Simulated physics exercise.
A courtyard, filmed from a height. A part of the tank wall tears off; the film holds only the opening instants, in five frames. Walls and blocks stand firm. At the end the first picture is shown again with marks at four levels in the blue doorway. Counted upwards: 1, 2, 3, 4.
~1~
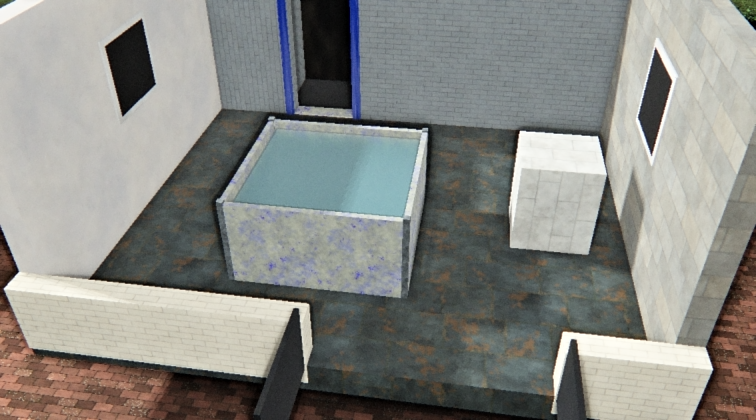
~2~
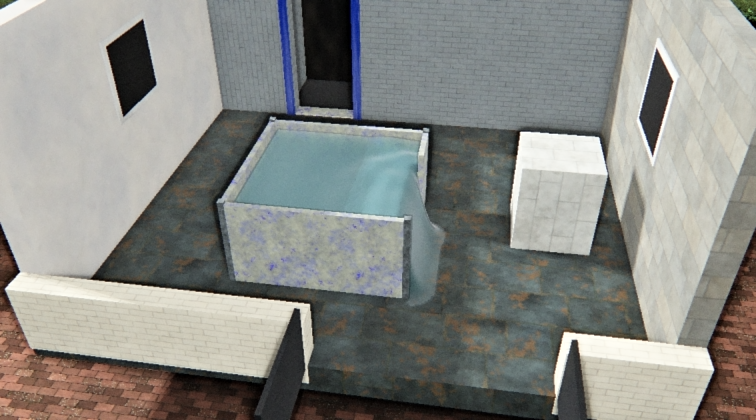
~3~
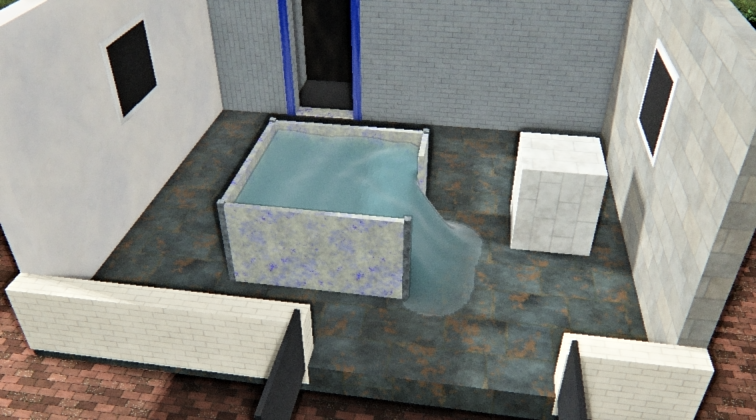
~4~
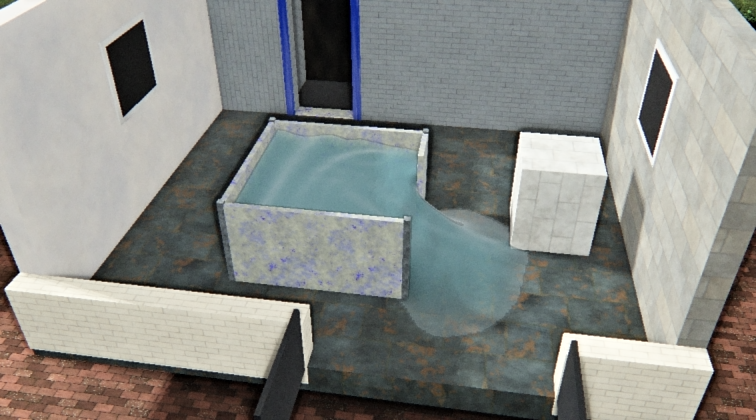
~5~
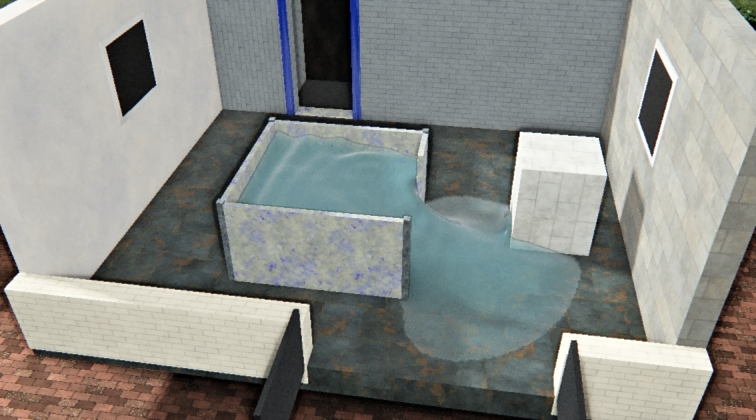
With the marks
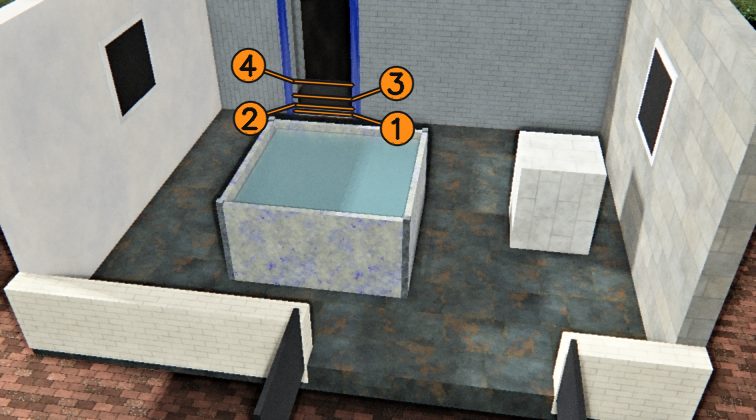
Water in a square stone tank pouring out through its right side and spreading across the dark courtyard floor past a white block.
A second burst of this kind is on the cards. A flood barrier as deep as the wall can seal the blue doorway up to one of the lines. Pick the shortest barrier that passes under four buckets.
Mark 1.
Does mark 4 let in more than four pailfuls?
No.
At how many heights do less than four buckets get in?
All of the four.
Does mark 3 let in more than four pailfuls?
No, not at all.
On the marked copy, 1 at (323, 112); 2 at (323, 106); 3 at (323, 97); 4 at (322, 83); from the bottom up 1, 2, 3, 4.
Choosing 1, a splash gets over, under a bucket.
Choosing 2, nothing gets over.
Choosing 3, nothing gets over.
Choosing 4, nothing gets over.
